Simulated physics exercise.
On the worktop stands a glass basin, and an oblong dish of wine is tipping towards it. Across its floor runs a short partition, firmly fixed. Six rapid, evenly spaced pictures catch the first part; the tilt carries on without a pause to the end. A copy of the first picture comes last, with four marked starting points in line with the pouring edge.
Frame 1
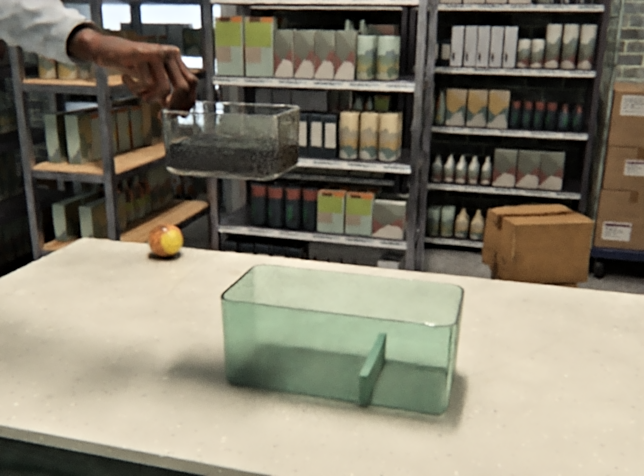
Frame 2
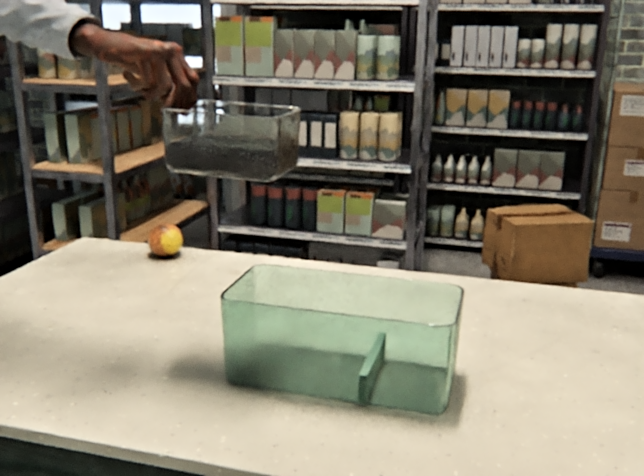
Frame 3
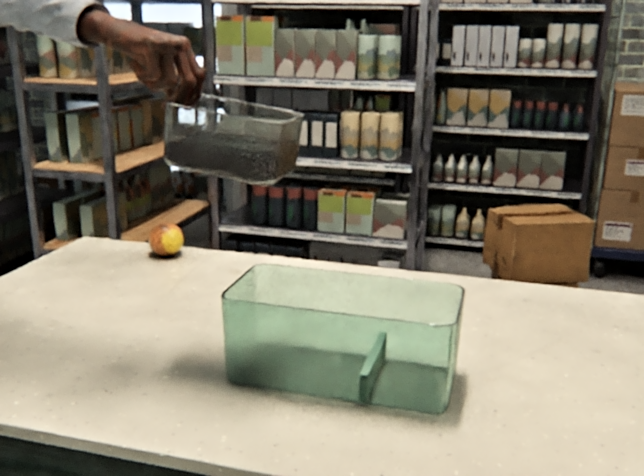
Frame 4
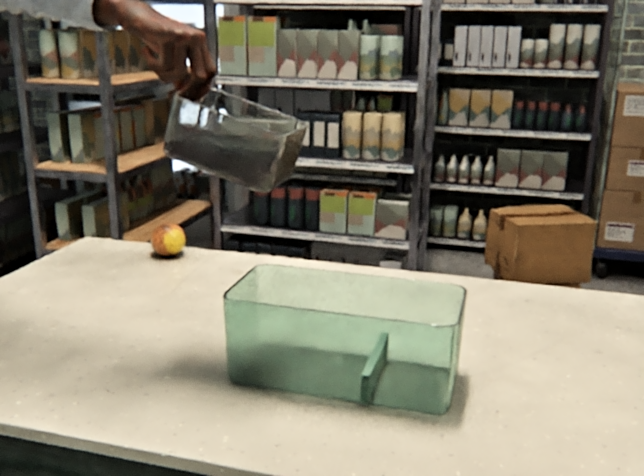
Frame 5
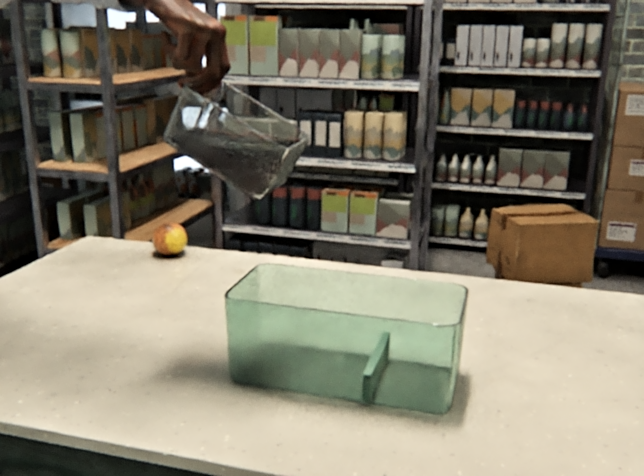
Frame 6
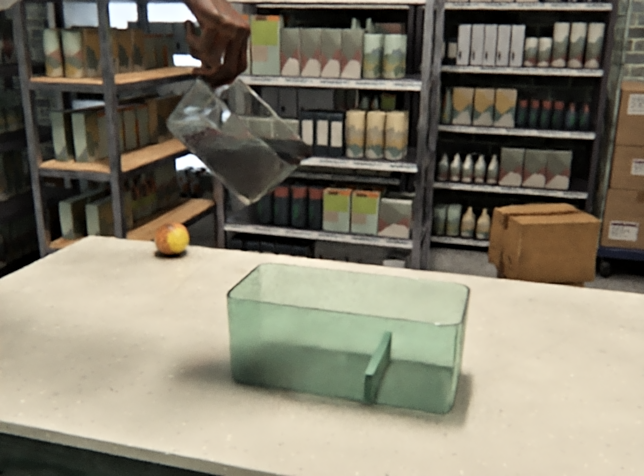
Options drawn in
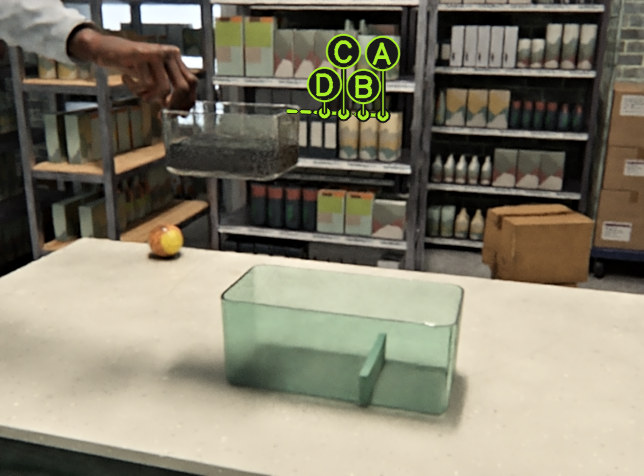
To begin with, a hand holds a clear oblong dish of dark liquid level above a worktop, where a greenish glass basin with a short partition stands near an apple. The hand then tilts the dish steadily down to the right, more steeply each moment, until the liquid reaches over its lip.
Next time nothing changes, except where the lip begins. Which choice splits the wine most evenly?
Dot C.
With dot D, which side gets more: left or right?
The left side.
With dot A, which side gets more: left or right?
The right side.
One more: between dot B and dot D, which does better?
That is dot D.
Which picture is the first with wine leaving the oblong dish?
In picture 6.
On the marked copy, A at (382, 115); B at (363, 114); C at (343, 113); D at (324, 112).
If A is chosen, about 11 % ends left of the wall and 88 % right of it.
If B is chosen, about 20 % ends left of the wall and 78 % right of it.
If C is chosen, about 49 % ends left of the wall and 50 % right of it.
If D is chosen, about 69 % ends left of the wall and 30 % right of it.
